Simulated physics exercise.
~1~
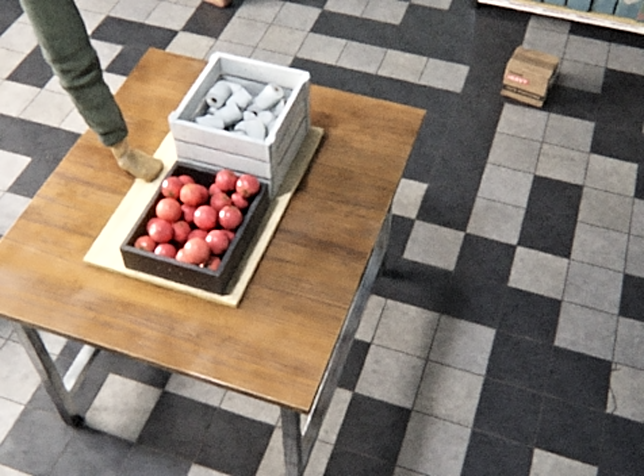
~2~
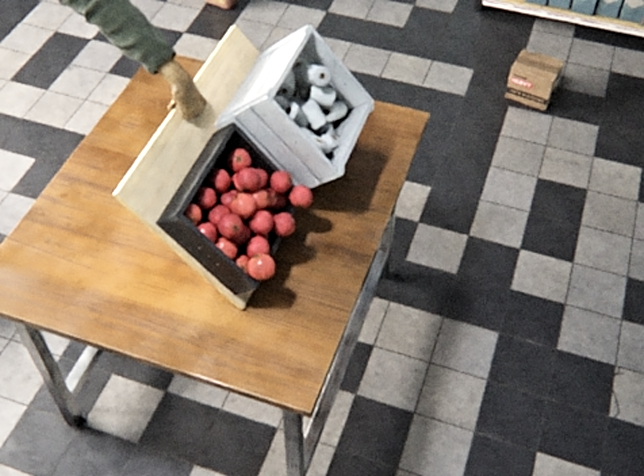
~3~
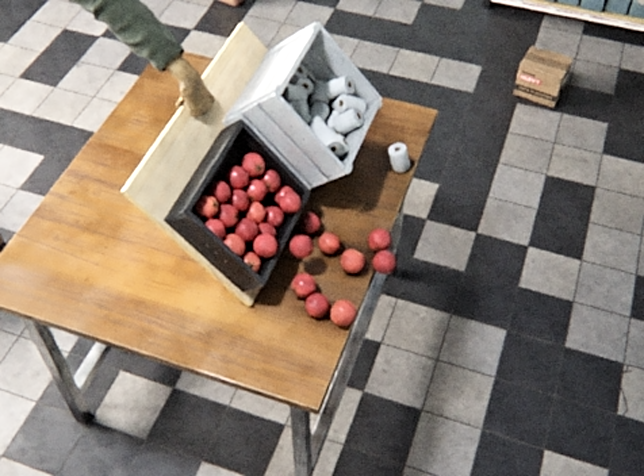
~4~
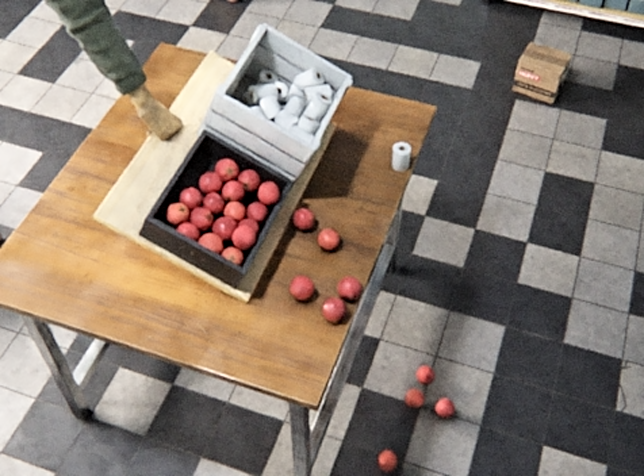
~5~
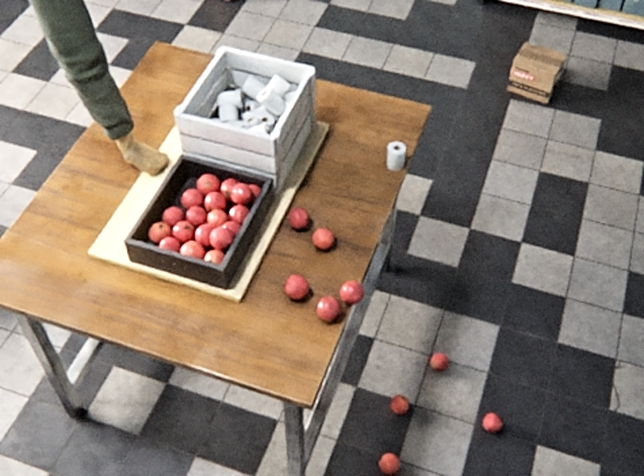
A hand tipped a board holding a white crate of pale rolls and a black crate of tomatoes to the right, spilling several tomatoes and one roll, then lowered it flat, leaving some tomatoes and the roll on the table and others on the floor.
